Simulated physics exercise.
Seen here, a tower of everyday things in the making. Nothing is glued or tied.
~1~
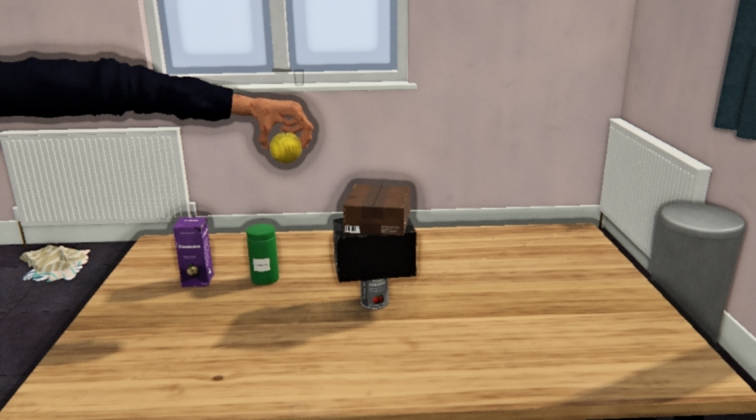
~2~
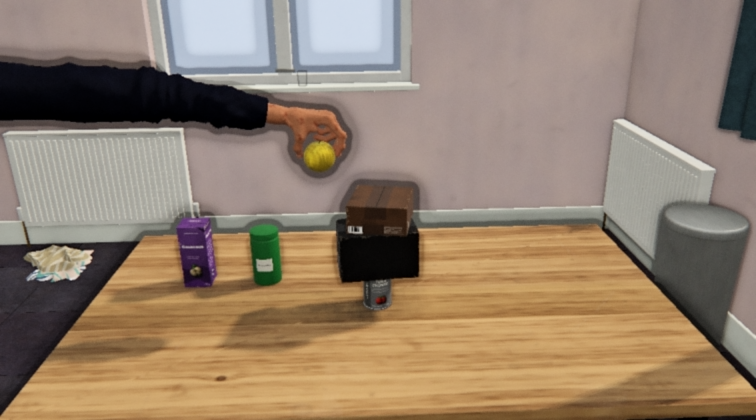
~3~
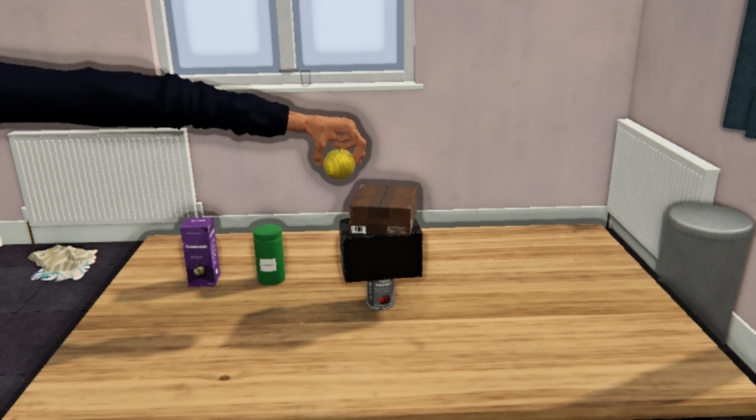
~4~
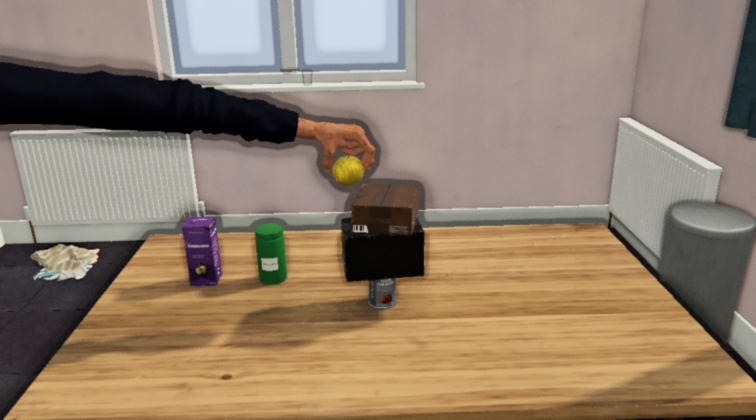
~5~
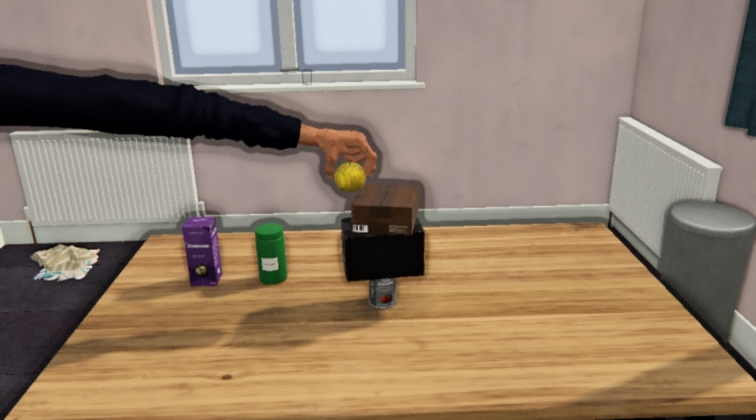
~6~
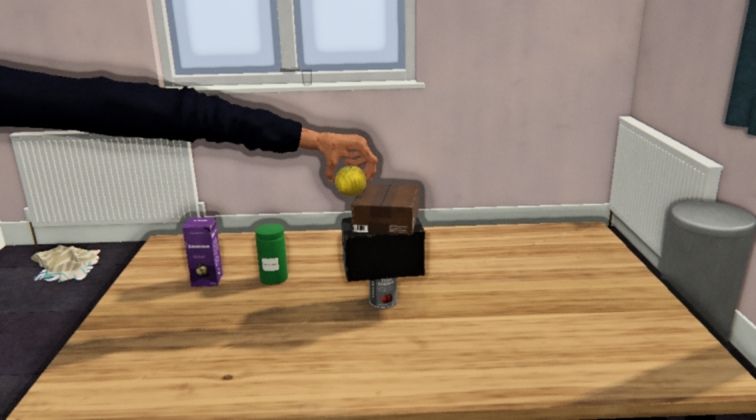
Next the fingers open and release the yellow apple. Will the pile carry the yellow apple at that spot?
Here the pile comes apart.
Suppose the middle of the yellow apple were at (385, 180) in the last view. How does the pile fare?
Then it keeps its balance.
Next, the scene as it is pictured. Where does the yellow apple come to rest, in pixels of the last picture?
Around (280, 289).
Then, 0.50 s past the last view, yellow apple now fallen.
Then, 0.60 s past the last view, things are still on the move.
Then, 0.70 s past the last view, as before.
Finally, fallen, yellow apple; the other 5 still in place. Final places as the last picture's camera would see them, yellow apple near (280, 289). The pile gives way.
